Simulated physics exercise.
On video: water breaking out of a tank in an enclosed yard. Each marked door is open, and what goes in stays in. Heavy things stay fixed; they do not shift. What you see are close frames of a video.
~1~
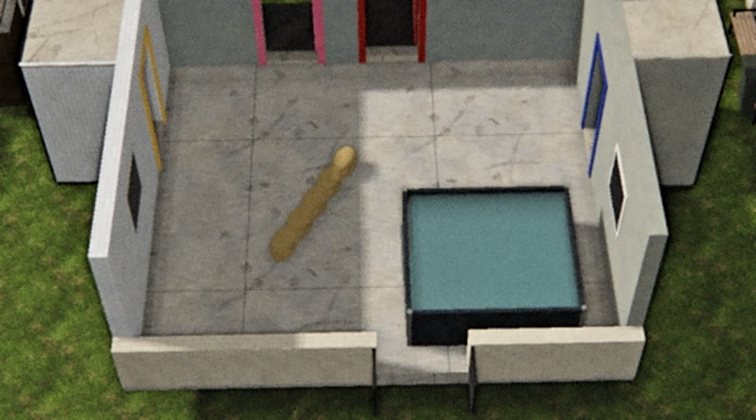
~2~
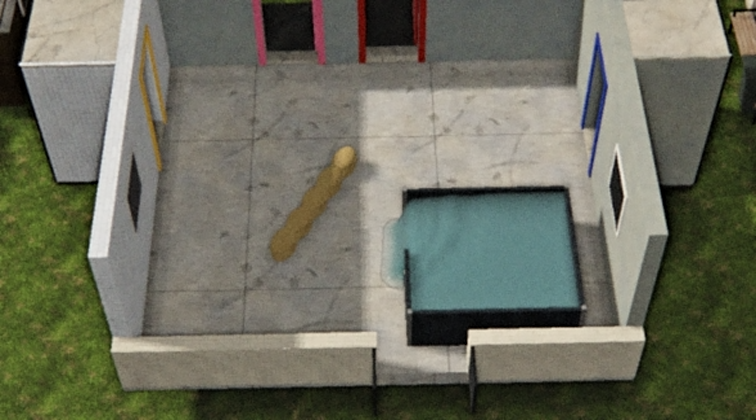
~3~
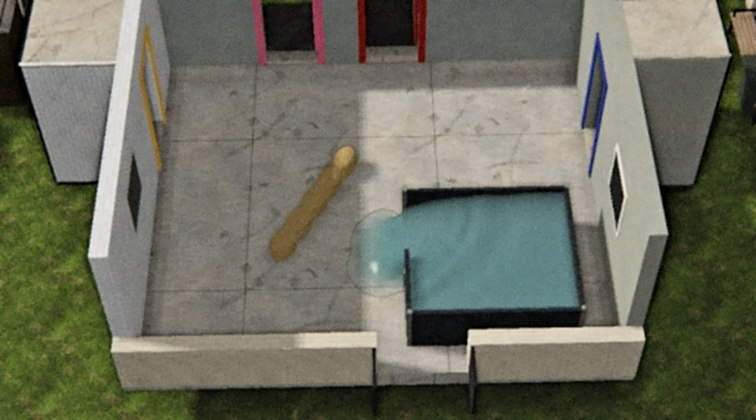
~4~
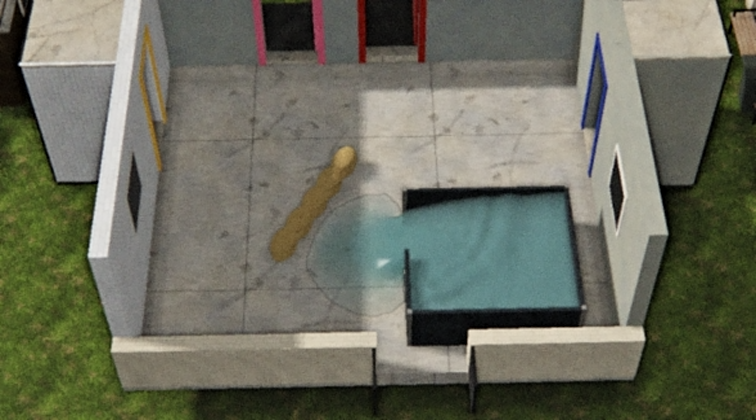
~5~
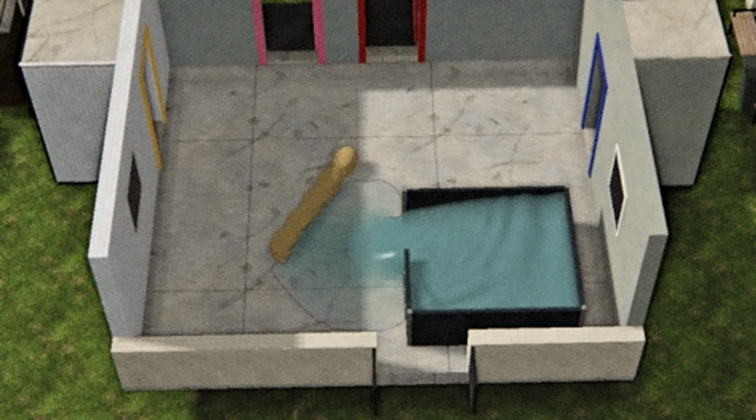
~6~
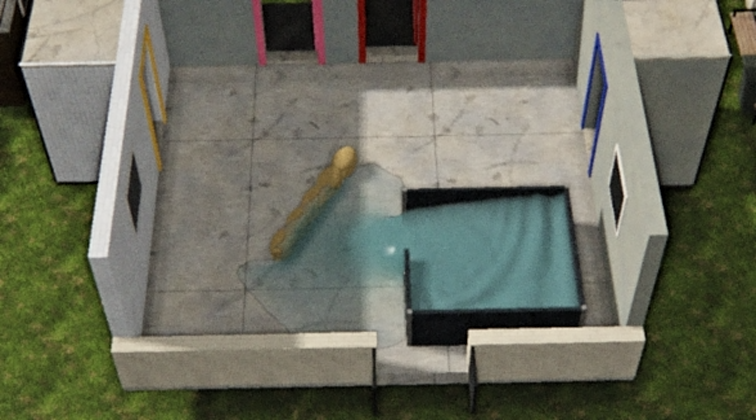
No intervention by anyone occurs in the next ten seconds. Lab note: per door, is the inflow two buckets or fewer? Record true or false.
Yellow door true; red door true; pink door false; blue door false.
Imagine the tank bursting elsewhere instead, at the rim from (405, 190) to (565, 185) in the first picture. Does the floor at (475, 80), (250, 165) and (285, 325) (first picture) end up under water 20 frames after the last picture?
In turn: Awash, clear, no water.
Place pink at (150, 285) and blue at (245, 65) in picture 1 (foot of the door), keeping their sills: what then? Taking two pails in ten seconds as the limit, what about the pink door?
The pink one tops the limit, as far as I can tell.
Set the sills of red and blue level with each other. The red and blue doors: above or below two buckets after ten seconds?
Red door: Above the mark; blue door: Below the mark.
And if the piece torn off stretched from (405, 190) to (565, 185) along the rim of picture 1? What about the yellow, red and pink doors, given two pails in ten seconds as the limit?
Here's how it goes: The yellow door crosses the threshold, then the red door crosses the threshold, then the pink door crosses the threshold.
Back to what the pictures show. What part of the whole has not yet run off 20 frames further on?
100 percent or thereabouts.
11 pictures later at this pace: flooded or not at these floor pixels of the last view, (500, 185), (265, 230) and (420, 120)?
Result, as listed: Not wetted / wetted / wetted.
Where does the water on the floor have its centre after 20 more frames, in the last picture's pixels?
I would point to (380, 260).
A moment on, water covers 25 % of the floor; the yellow door not reached, the red door not reached, the pink door not reached, the blue door not reached.
Next, water covers 50 % of the floor; the yellow door not reached, the red door not reached, the pink door not reached, the blue door not reached.
Then, water covers 65 % of the floor; the yellow door wet at the sill, nothing in, the red door wet at the sill, nothing in, the pink door not reached, the blue door wet at the sill, nothing in.
Later, water covers 95 % of the floor; the yellow door wet at the sill, nothing in, the red door wet at the sill, nothing in, the pink door over two buckets in, the blue door under two buckets in.
In the end, water covers 95 % of the floor; the yellow door wet at the sill, nothing in, the red door wet at the sill, nothing in, the pink door over two buckets in, the blue door over two buckets in.
